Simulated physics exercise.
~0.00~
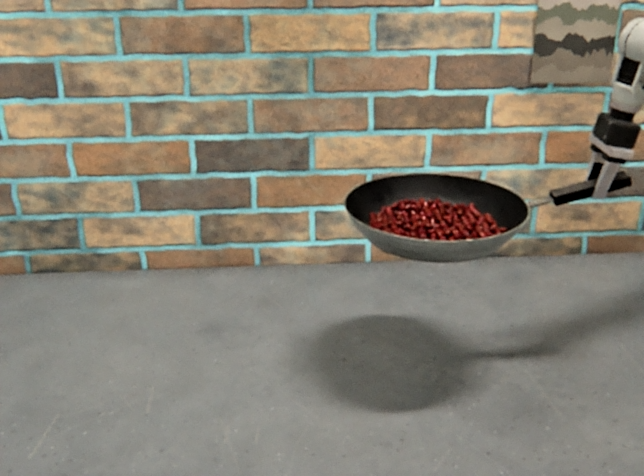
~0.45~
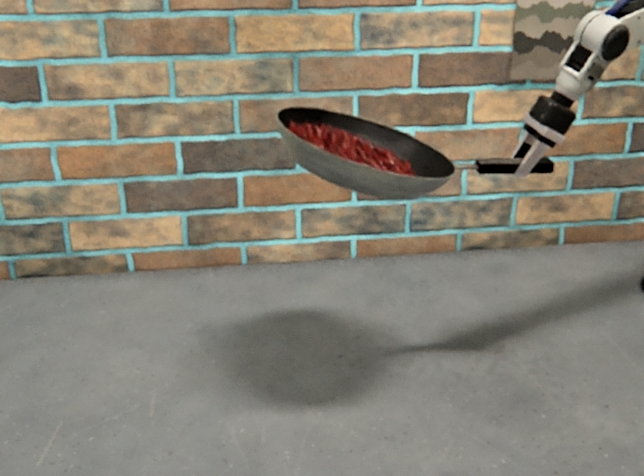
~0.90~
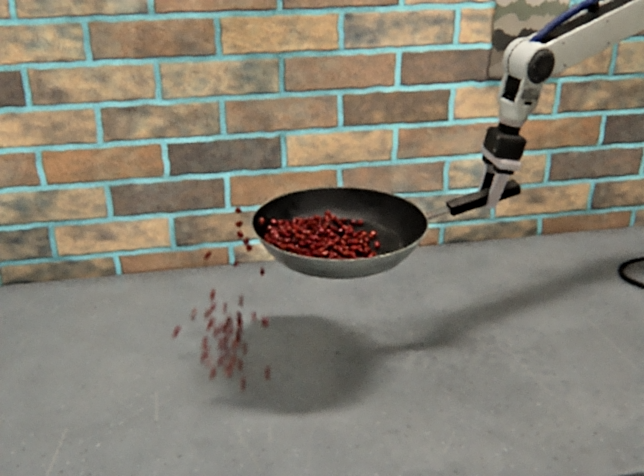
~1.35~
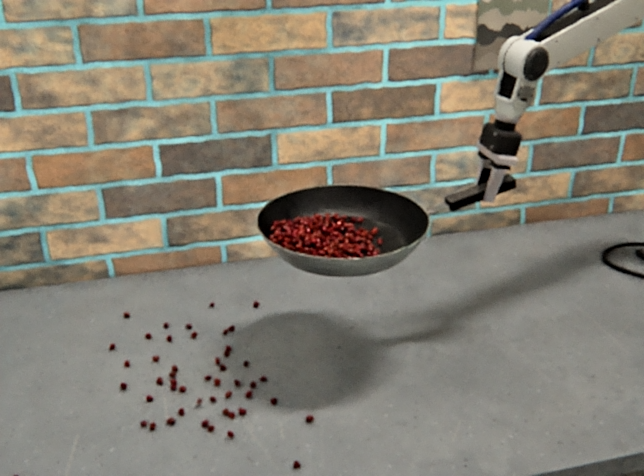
On a grey tabletop in front of a brick wall with turquoise mortar, seen from the side and slightly above as the view drifts a little, a robot arm at the right holds a dark frying pan in the air. A heap of glossy dark red beans sits in the pan, whose shadow falls below. The arm lifts the pan up and to the left, tilting it, and then lowers it back to level. A cluster of beans spills past the left rim and drops. They scatter across the table, while most stay heaped in the pan, still held above it.
